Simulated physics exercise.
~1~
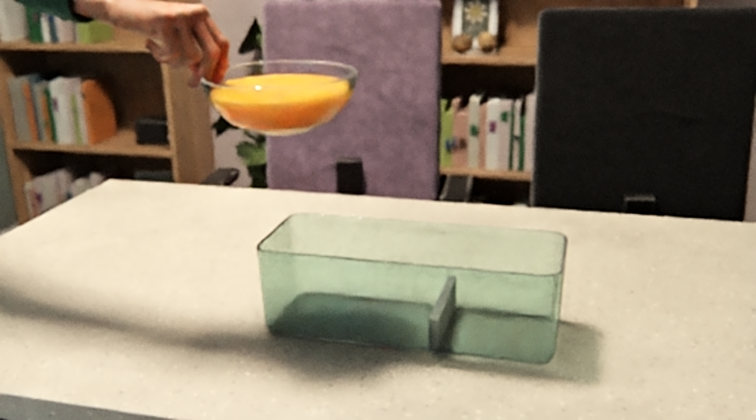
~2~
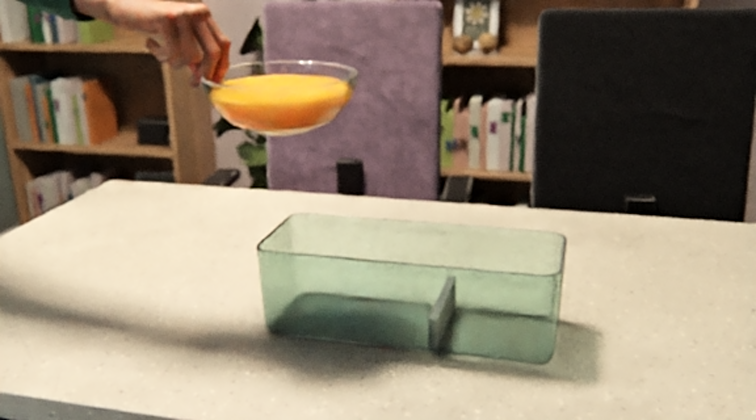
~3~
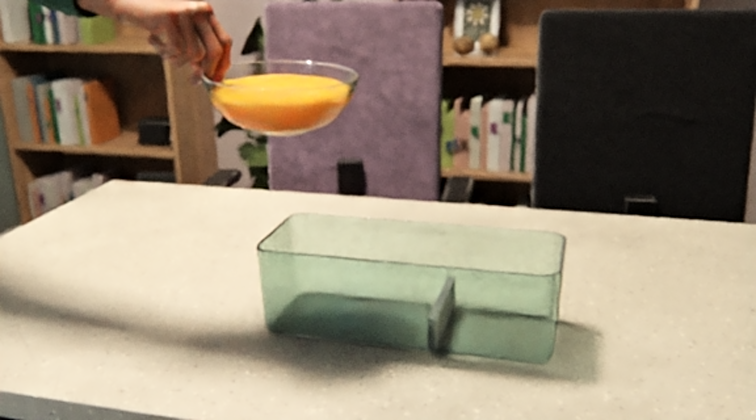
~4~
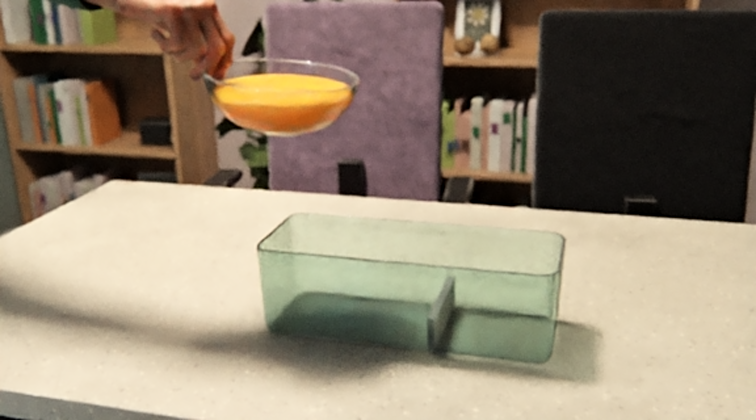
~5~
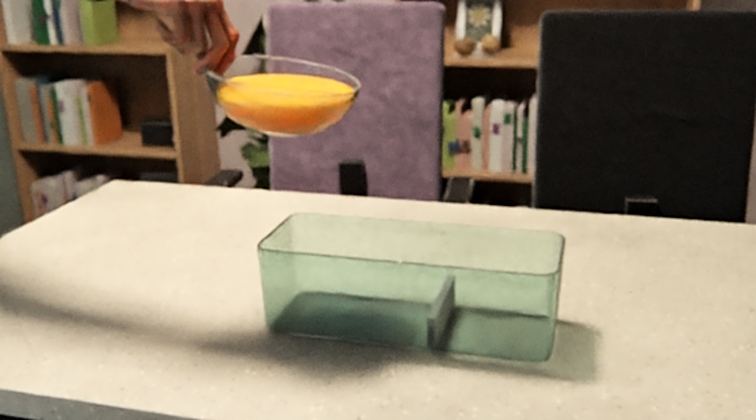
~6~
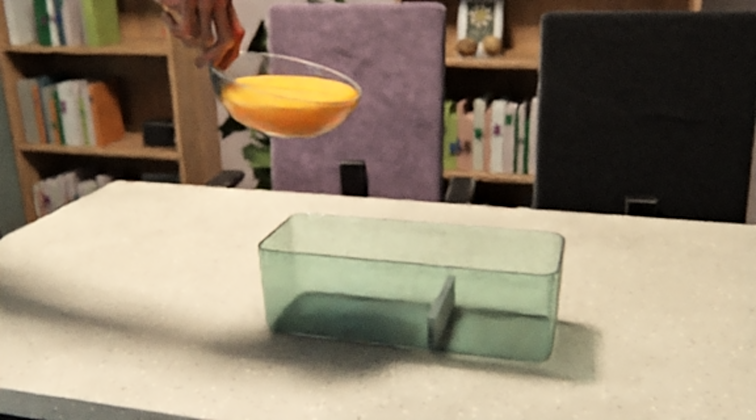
A hand at the upper left holds a clear glass bowl of orange-yellow liquid above a pale speckled table, seen from slightly above in a room with chairs and bookshelves. Below it sits a long, see-through green basin with a low wall across its floor, before a purple chair and a black one. The hand gradually tilts the bowl rightward, its left side rising, while the basin stays still.
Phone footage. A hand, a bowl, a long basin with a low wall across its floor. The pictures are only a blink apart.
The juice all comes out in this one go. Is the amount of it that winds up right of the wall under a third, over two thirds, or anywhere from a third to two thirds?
The share that settles right of the wall is smaller than one third, as I see it.
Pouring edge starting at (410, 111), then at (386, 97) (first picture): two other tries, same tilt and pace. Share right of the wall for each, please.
Roughly 60 % and 40 %.
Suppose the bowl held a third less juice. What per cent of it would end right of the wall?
About 5 in a hundred.
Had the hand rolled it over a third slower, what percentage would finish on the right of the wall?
Roughly 5 in a hundred.
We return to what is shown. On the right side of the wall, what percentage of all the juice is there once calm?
Roughly 10 percent of it.
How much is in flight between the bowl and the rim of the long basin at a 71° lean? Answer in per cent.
Something like 50 per cent of it.
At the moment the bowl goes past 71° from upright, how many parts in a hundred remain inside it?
I'd reckon near 25 percent is still held at that tilt.
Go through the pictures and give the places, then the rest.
The first picture shows tilt 0°; pouring edge (353, 78); surface from (218, 84) to (350, 89); the long basin's rim runs from (274, 232) to (564, 255); the wall's top is at (443, 297).
The second picture shows tilt 1°; pouring edge (353, 79); surface from (218, 84) to (350, 90).
The third picture shows tilt 2°; pouring edge (354, 82); surface from (219, 83) to (350, 91).
The fourth picture shows tilt 6°; pouring edge (355, 86); surface from (221, 82) to (351, 93).
The fifth picture shows tilt 10°; pouring edge (356, 92); surface from (224, 81) to (354, 94).
The sixth picture shows tilt 15°; pouring edge (357, 100); surface from (228, 83) to (357, 96).
A moment on, the bowl is tipped part way and 23 per cent is still to pour, 27 is left of the wall and 1 right of it.
Next, the bowl is tipped right over and 0 per cent is still to pour, 85 is left of the wall and 5 right of it.
Then the bowl is tipped right over and 0 per cent is still to pour, 85 is left of the wall and 8 right of it.
Later the bowl is tipped right over and 0 per cent is still to pour, 85 is left of the wall and 9 right of it.
In the end 85 per cent lies left of the wall, 9 right of it and 7 outside.
